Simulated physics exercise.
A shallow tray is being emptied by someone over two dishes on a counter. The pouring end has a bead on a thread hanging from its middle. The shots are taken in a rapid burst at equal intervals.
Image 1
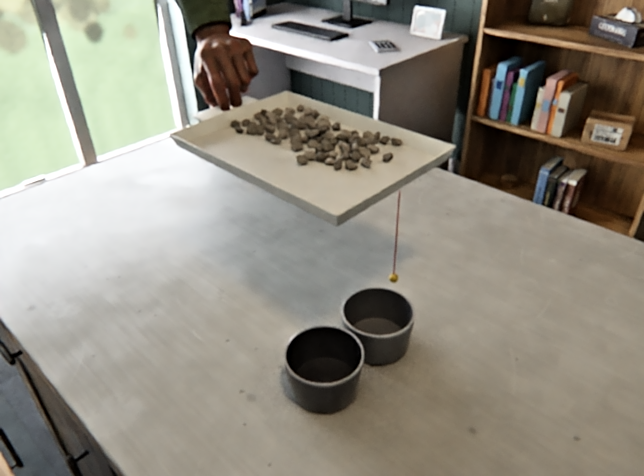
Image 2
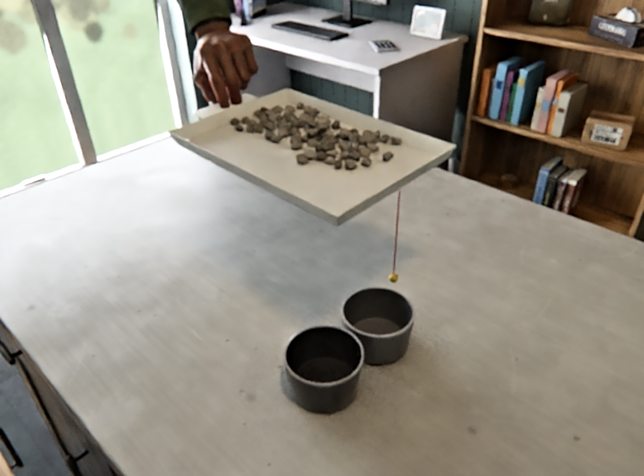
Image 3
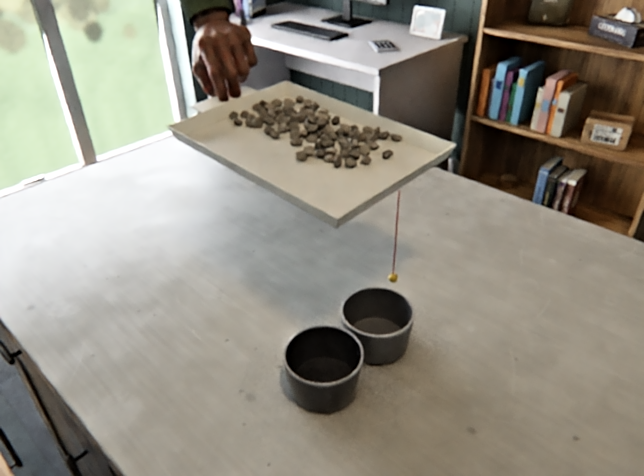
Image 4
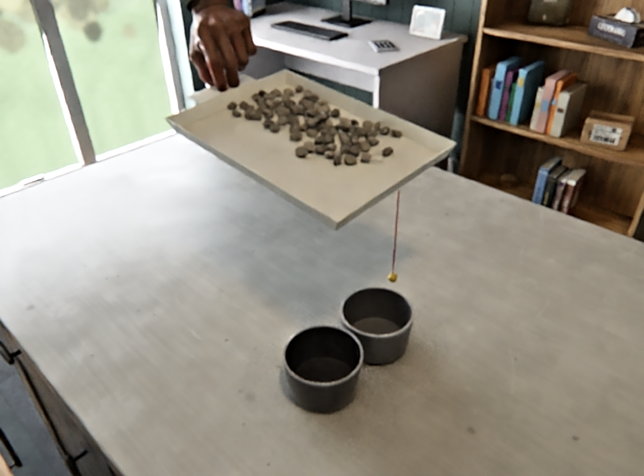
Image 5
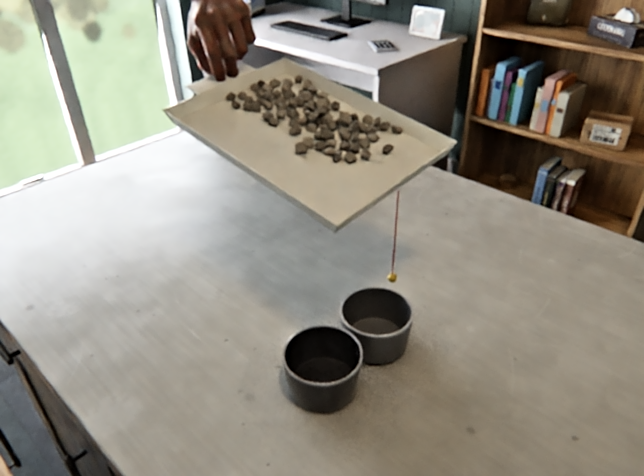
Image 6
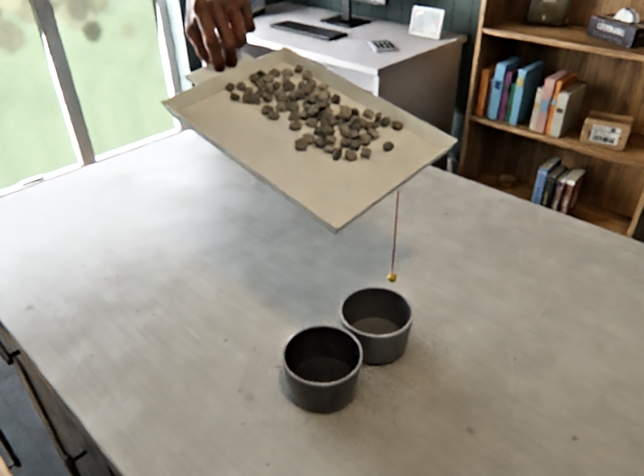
A shallow tray of gravel, level at first above two dark dishes on a counter, tilted slightly toward its near left corner as a hand hovered at the far edge, the pebbles staying bunched on top.
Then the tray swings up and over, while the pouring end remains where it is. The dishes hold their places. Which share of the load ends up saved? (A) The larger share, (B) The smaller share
The larger share (A).
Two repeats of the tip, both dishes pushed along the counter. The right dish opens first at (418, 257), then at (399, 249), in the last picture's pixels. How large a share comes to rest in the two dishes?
Trial 1 0%, trial 2 0%.
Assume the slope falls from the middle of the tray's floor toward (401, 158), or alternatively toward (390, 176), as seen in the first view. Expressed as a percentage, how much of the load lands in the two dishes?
You'd get 0 per cent the first time and 10 per cent the second time.
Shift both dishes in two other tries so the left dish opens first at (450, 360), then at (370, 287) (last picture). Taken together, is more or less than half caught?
Together the dishes get less than a half first, then less than a half.
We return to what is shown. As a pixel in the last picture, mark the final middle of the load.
(341, 368).
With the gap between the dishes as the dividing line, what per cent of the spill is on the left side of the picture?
30 in a hundred, roughly.
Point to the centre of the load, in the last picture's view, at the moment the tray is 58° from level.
Somewhere about (348, 221).
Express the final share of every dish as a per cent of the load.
Split in per cent - left dish 40, right dish 30.
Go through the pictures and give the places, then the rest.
In the first picture, corners of the pouring end at (337, 210) and (448, 146), level; middle of the load at (310, 134), bits of gravel; left dish at (353, 388); right dish at (406, 341); bead on its thread at (394, 278).
In the second picture, corners of the pouring end at (337, 210) and (448, 146), level; middle of the load at (310, 132).
In the third picture, corners of the pouring end at (337, 212) and (448, 144), tipped barely, lowest at the left corner; middle of the load at (310, 128).
In the fourth picture, corners of the pouring end at (337, 215) and (448, 143), tipped a little, lowest at the left corner; middle of the load at (309, 121).
In the fifth picture, corners of the pouring end at (337, 218) and (449, 141), tipped a little, lowest at the left corner; middle of the load at (309, 115).
In the sixth picture, corners of the pouring end at (337, 221) and (449, 140), tipped a little, lowest at the left corner; middle of the load at (309, 108); left dish at (352, 387); right dish at (404, 341).
Soon after the last picture, tray tipped steeply; about two thirds on the tray; a stray few in the left dish; about a quarter in the air.
A little later, tray tipped right over; about a third on the tray; about a third in the left dish; a small part in the right dish; a small part outside both; a small part in the air.
Later still, tray tipped past a quarter turn; about half in the left dish; about a third in the right dish; about a quarter outside both.
At rest, tray tipped past a quarter turn; about half in the left dish; about a third in the right dish; about a quarter outside both.
